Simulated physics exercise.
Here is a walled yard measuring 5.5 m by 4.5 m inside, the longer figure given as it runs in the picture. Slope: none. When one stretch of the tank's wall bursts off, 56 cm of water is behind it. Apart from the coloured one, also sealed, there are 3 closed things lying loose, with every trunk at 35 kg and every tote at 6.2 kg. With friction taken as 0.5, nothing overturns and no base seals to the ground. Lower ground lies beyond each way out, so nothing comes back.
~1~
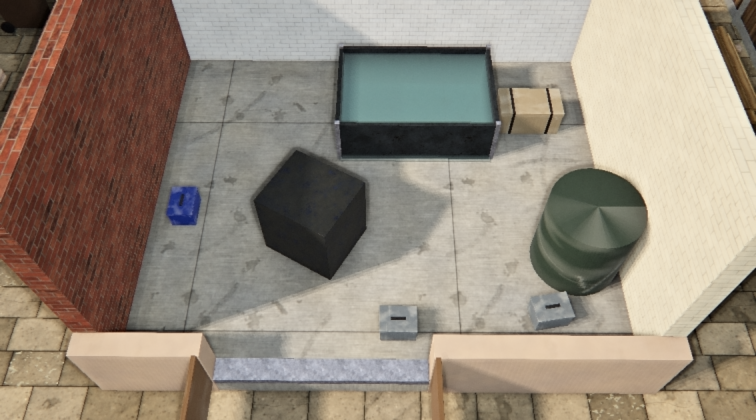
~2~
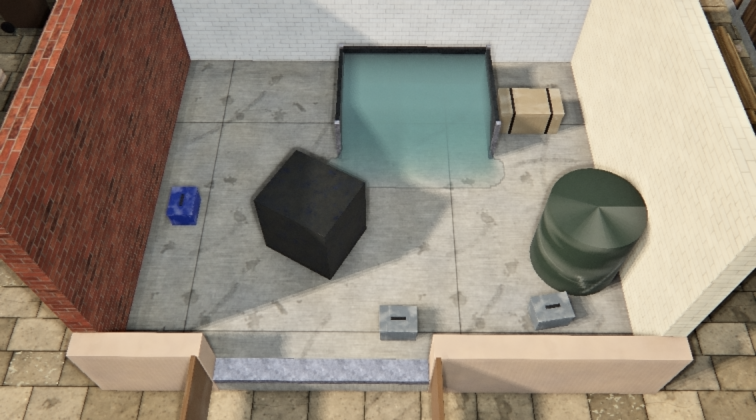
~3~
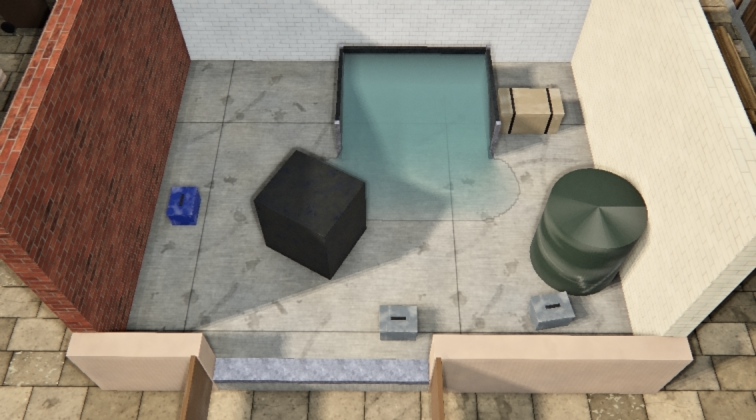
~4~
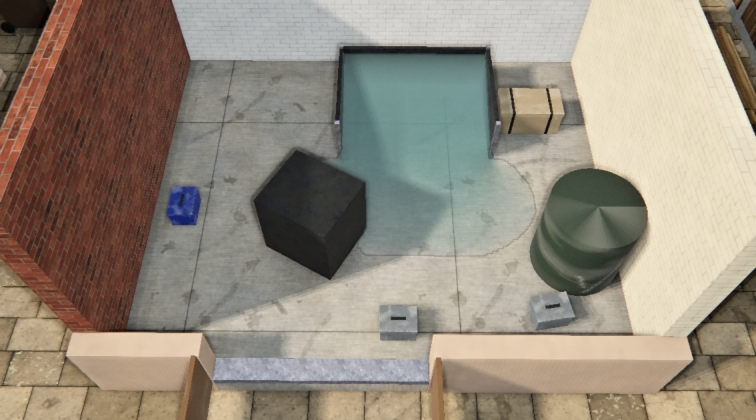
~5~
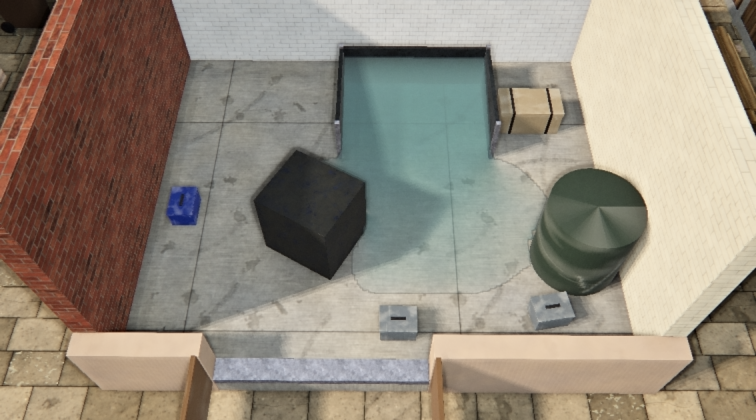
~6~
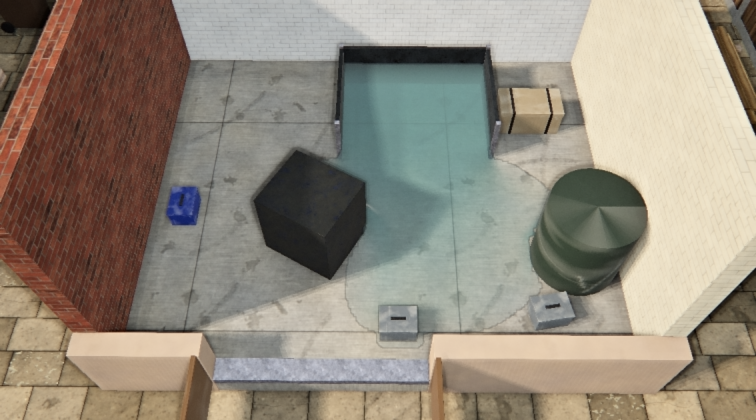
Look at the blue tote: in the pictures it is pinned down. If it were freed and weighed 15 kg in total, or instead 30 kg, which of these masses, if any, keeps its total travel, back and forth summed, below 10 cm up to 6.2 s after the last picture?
My guess is the lighter one already does it.
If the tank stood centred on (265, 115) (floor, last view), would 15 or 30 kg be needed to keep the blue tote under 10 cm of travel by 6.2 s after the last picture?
In that case both masses fall short.
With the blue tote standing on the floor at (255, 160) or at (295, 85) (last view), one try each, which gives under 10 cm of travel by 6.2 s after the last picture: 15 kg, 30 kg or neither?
One by one: Lighter mass suffices; lighter mass suffices.
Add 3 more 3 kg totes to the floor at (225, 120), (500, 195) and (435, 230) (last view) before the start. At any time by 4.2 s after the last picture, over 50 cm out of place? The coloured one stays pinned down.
Order as listed: Outside the limit, outside the limit, outside the limit.
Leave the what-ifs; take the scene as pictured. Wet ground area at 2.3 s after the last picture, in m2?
Near 18 m2 in all.
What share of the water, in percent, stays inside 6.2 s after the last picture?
Around 68 per cent of the water is still in there.
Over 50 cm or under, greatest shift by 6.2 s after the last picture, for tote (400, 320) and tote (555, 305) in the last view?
In turn: Over, more.
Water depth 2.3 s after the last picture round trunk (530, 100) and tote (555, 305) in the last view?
1 and 29 cm.
Then, 0.6 s after the last picture the blue tote would be 0 cm from its start with 15 kg and 0 cm from its start with 30 kg; 1 cm of water round it then.
Then, 2.3 s after the last picture the blue tote would be 0 cm from its start with 15 kg and 0 cm from its start with 30 kg; 3 cm of water round it then.
Then, 4.2 s after the last picture the blue tote would be 0 cm from its start with 15 kg and 0 cm from its start with 30 kg; 3 cm of water round it then.
Then, 6.2 s after the last picture the blue tote would be 0 cm from its start with 15 kg and 0 cm from its start with 30 kg; 6 cm of water round it then.
